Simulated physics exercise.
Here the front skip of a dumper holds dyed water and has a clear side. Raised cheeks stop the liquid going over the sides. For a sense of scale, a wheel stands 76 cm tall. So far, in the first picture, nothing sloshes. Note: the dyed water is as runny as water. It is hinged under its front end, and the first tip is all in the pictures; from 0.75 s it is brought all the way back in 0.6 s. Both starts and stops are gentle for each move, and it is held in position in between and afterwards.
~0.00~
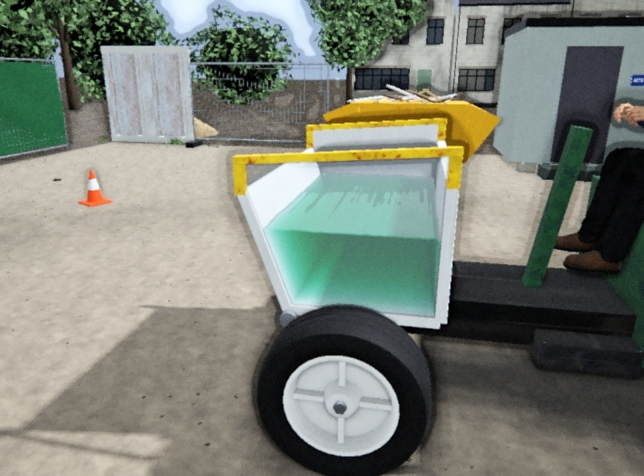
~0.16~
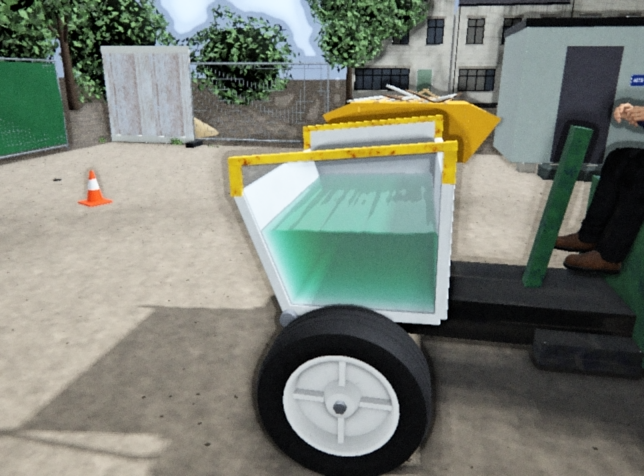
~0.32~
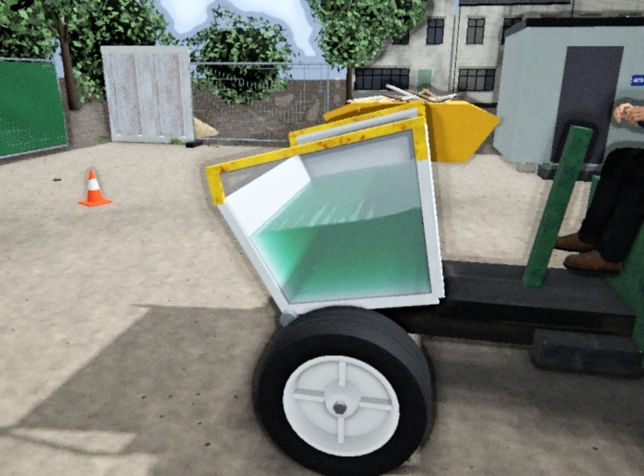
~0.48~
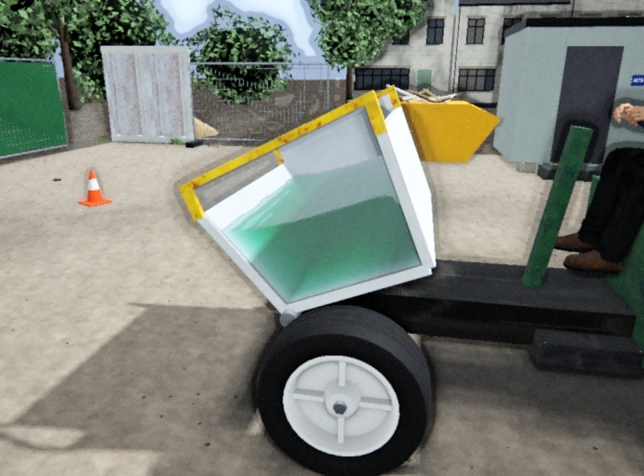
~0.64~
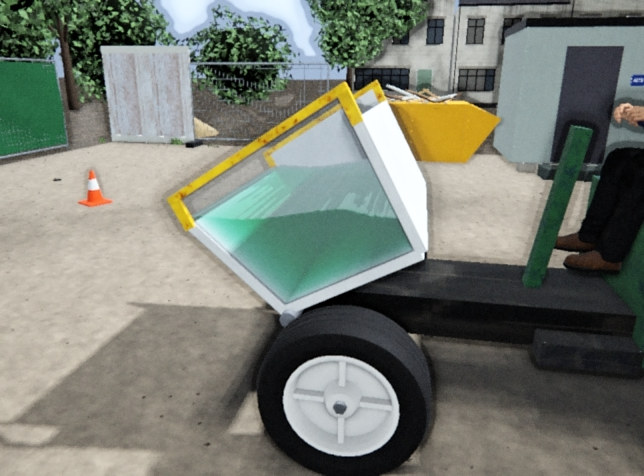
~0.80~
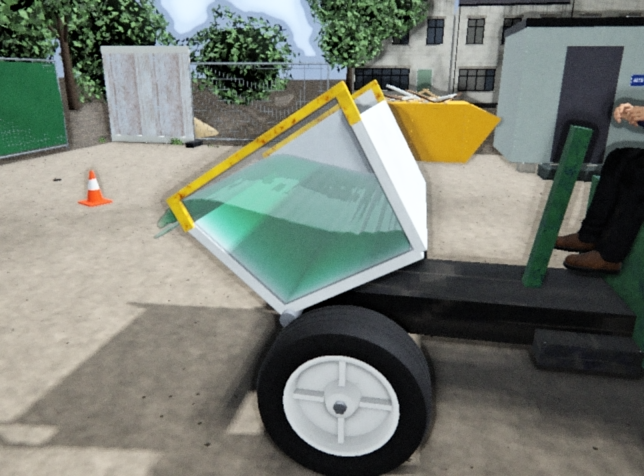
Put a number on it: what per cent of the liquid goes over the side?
Close to 30 per cent goes over.
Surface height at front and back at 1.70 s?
About 12 cm in front, about 60 cm behind.
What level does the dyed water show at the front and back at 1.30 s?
The surface sits near 32 cm in front and near 18 cm at the rear.
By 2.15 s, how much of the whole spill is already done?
Roughly 90 % of the total.
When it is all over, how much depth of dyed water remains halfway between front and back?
I'd say some 28 cm at the middle.
By 1.30 s the surface stands 18 cm at the back and 33 cm at the front; 26 per cent has gone, over the front.
By 1.70 s the surface stands 59 cm at the back and 12 cm at the front; 26 per cent has gone, over the front.
By 2.15 s the surface stands 19 cm at the back and 32 cm at the front; 27 per cent has gone, over the front.
By 4.24 s 30 per cent has gone, over the front, 110 of 361 litres.
